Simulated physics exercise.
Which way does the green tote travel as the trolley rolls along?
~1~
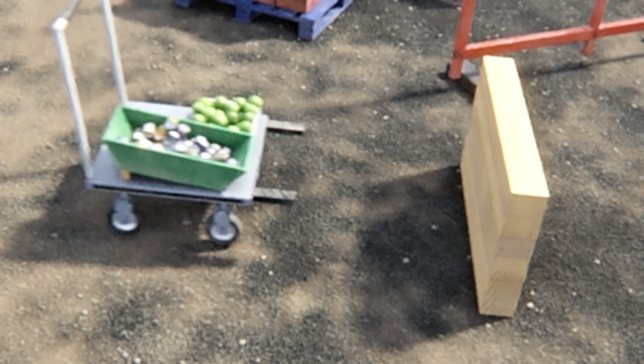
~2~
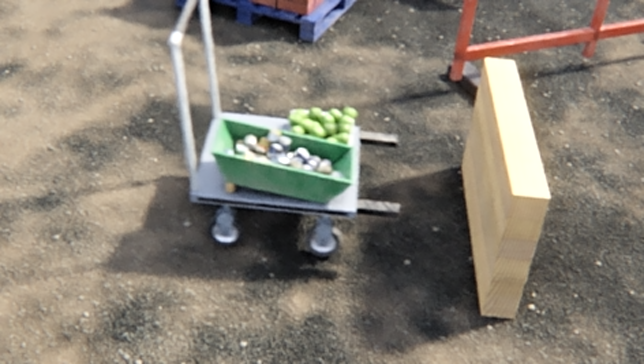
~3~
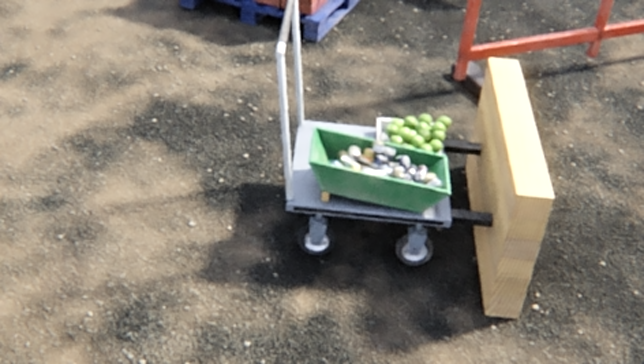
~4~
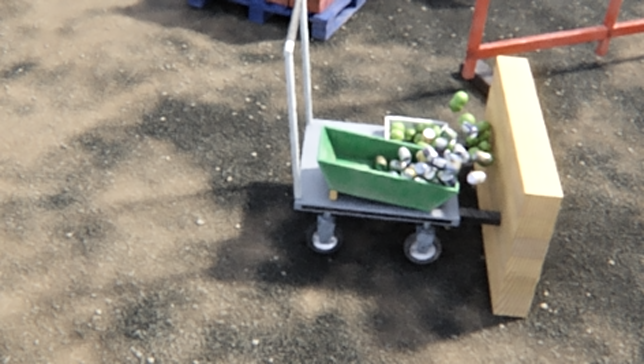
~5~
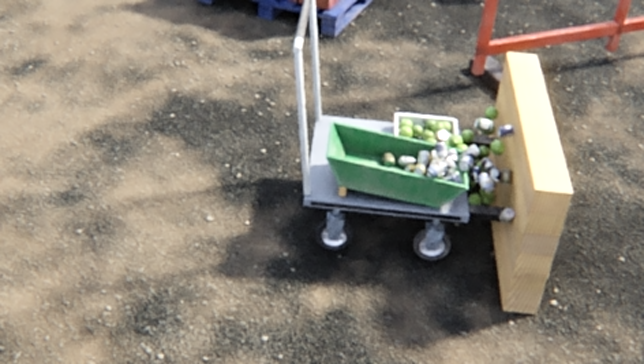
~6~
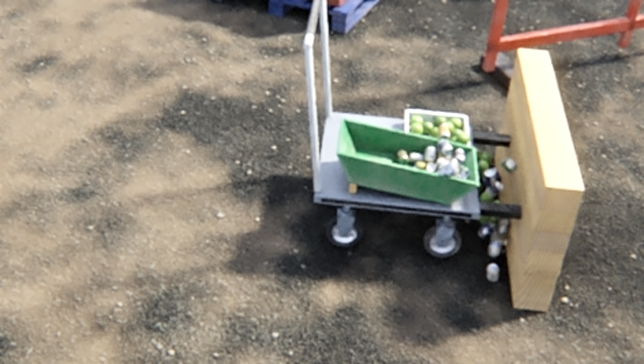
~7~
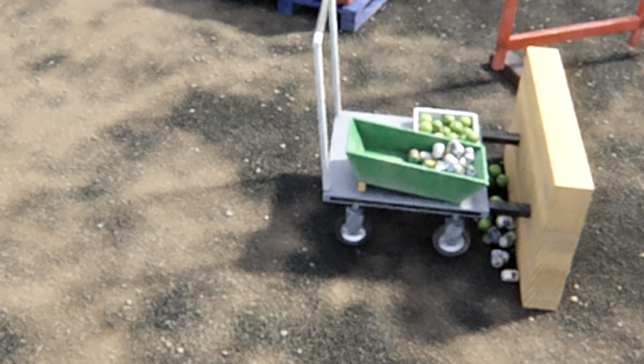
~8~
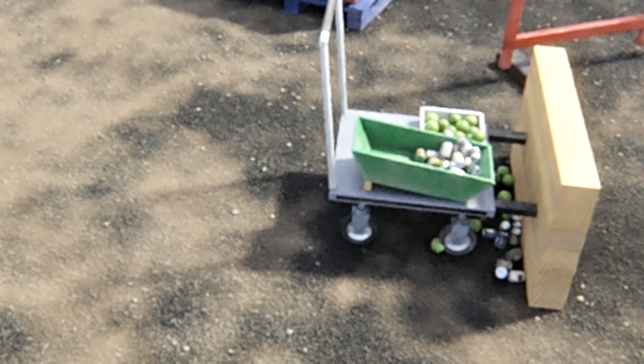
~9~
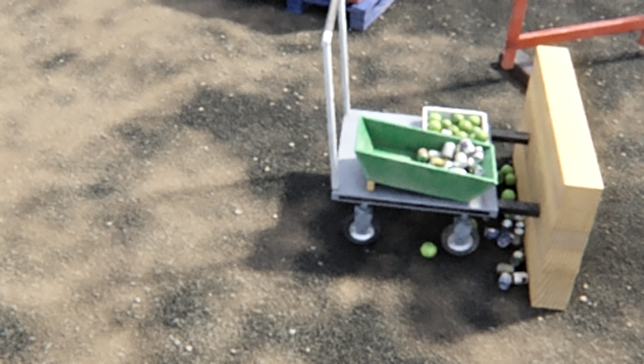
The green tote travels to the right, toward the block wall.
